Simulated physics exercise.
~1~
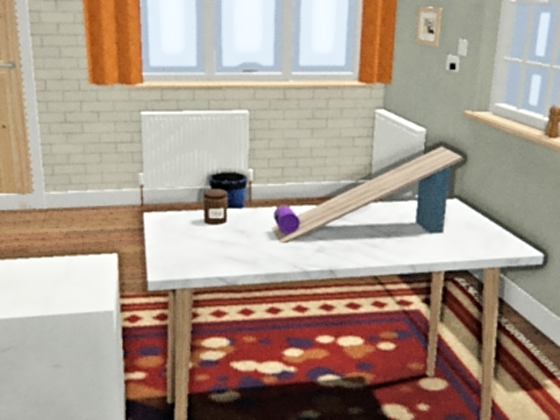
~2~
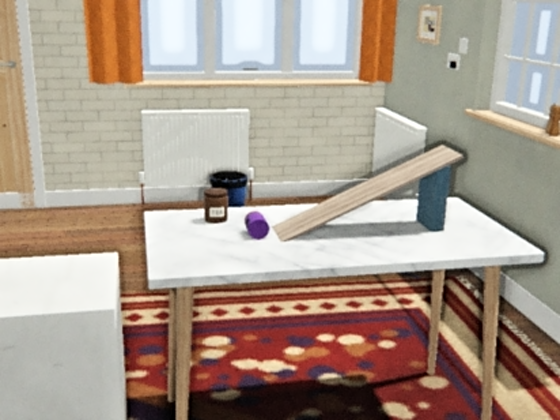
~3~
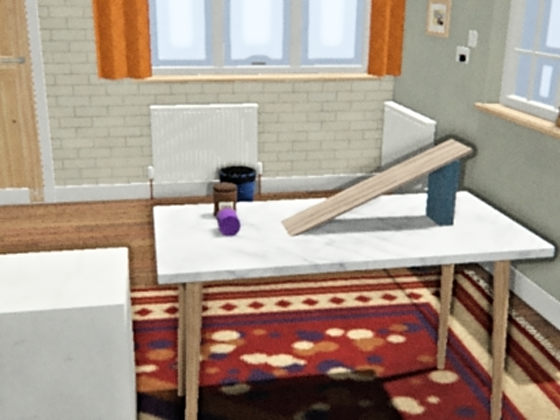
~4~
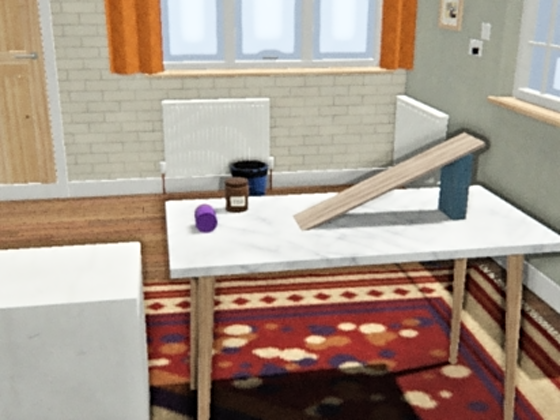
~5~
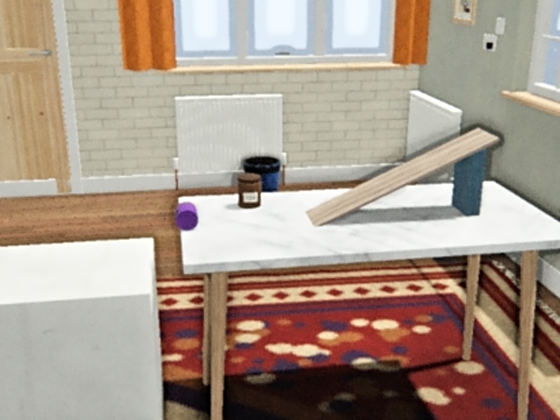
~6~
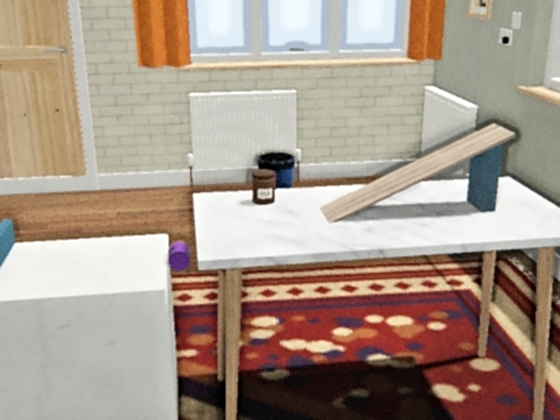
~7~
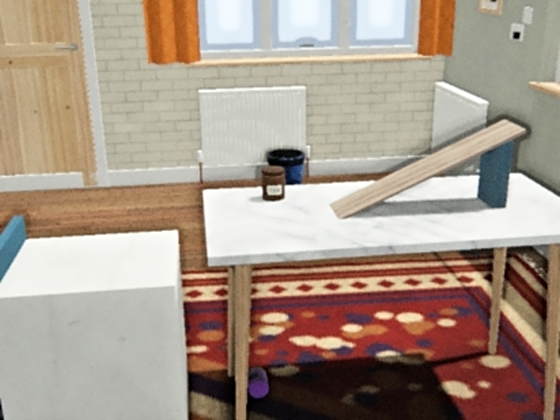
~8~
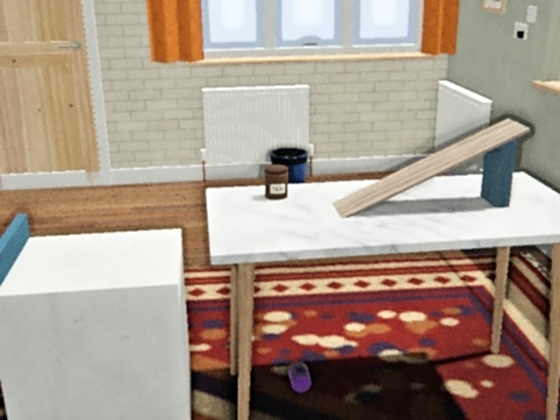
Purple jar rolling left from the foot of a ramp, passing a brown jar and dropping off the table beside a white cabinet.
